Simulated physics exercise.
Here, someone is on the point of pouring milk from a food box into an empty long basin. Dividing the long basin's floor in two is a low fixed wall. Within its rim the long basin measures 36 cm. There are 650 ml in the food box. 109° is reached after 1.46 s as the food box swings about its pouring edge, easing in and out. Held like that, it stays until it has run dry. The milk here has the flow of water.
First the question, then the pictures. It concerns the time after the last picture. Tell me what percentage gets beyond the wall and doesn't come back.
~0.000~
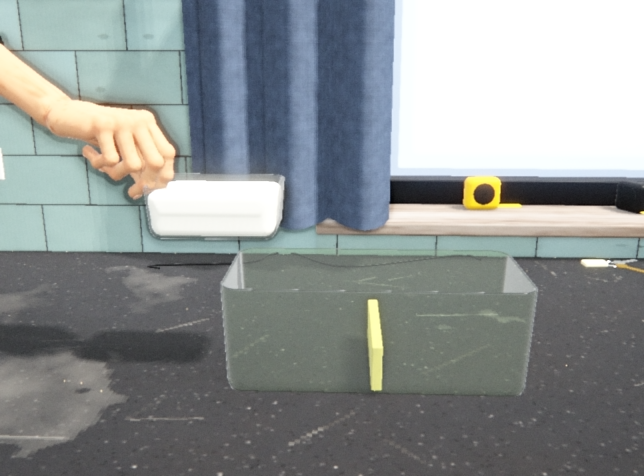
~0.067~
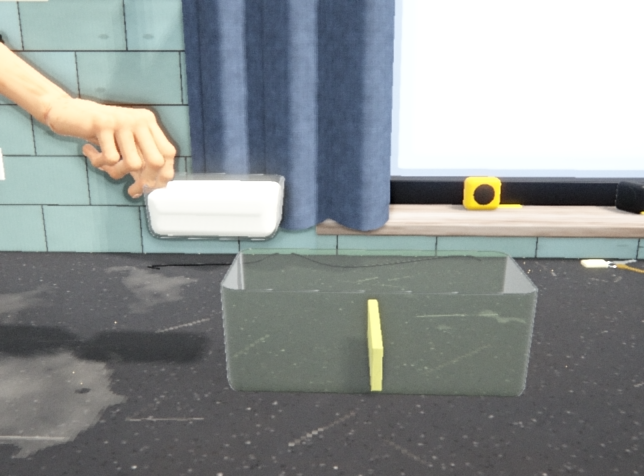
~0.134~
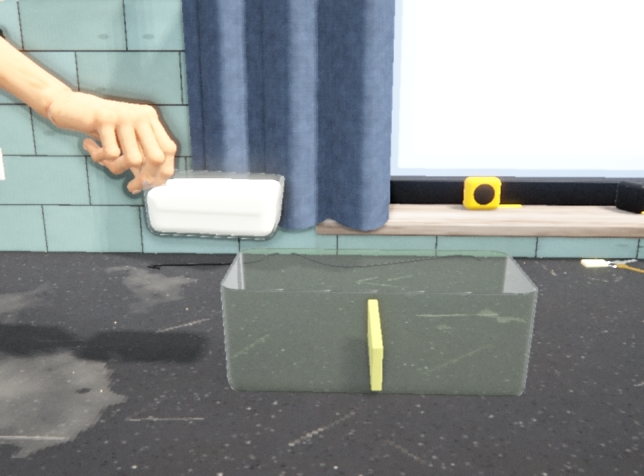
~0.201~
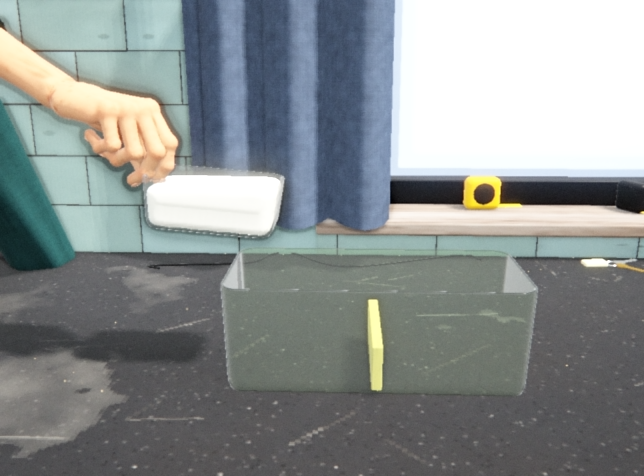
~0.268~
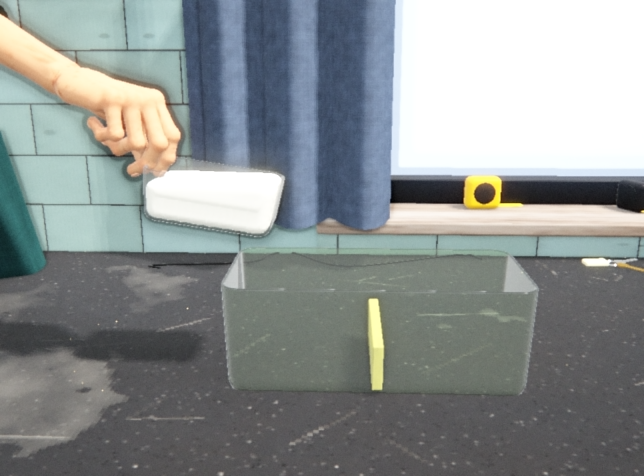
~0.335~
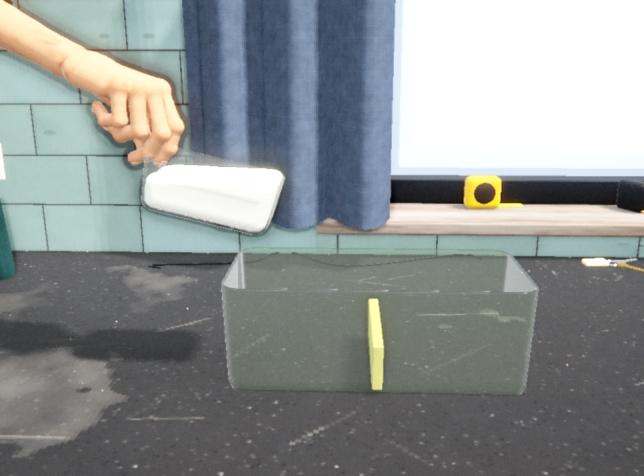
Around 29 % gets beyond the wall and stays.
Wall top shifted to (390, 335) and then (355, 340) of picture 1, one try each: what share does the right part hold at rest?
Result: 10 per cent, then 65 per cent.
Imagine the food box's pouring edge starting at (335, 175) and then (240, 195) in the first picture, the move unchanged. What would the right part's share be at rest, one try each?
First 95, then 0 per cent.
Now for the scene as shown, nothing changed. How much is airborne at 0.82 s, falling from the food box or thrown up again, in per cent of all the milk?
38 %.
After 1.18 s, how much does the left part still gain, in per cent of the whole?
Around 9 in a hundred.
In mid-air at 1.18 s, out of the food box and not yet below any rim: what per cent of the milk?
Some 6 % is up in the air.
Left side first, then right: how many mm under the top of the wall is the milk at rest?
Roughly 38 mm on the left side and roughly 50 mm on the right.
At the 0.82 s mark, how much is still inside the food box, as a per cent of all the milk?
I'd estimate some 28 % remains.
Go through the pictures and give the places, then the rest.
In the first frame, it leans 0°; its right rim is at (281, 184); the milk meets the walls at (157, 188) and (279, 189); the long basin's rim runs from (232, 268) to (522, 272); the wall's top is at (375, 323).
In the second frame, it leans 1°; its right rim is at (280, 184); the milk meets the walls at (157, 188) and (279, 189).
In the third frame, it leans 2°; its right rim is at (280, 184); the milk meets the walls at (157, 186) and (279, 188).
In the fourth frame, it leans 5°; its right rim is at (280, 184); the milk meets the walls at (157, 183) and (279, 185).
In the fifth frame, it leans 9°; its right rim is at (281, 184); the milk meets the walls at (156, 178) and (280, 181).
In the sixth frame, it leans 14°; its right rim is at (280, 184); the milk meets the walls at (155, 172) and (281, 179); 1 per cent is over the edge.
By 0.82 s the tilt is 65° and 28 per cent is still to pour, 33 is left of the wall and 1 right of it.
By 1.18 s the tilt is 99° and 4 per cent is still to pour, 61 is left of the wall and 28 right of it.
By 1.55 s the tilt is 109° and 0 per cent is still to pour, 70 is left of the wall and 29 right of it.
By 1.96 s the tilt is 109° and 0 per cent is still to pour, 70 is left of the wall and 29 right of it.
At rest 70 per cent lies left of the wall, 29 right of it and 1 outside.
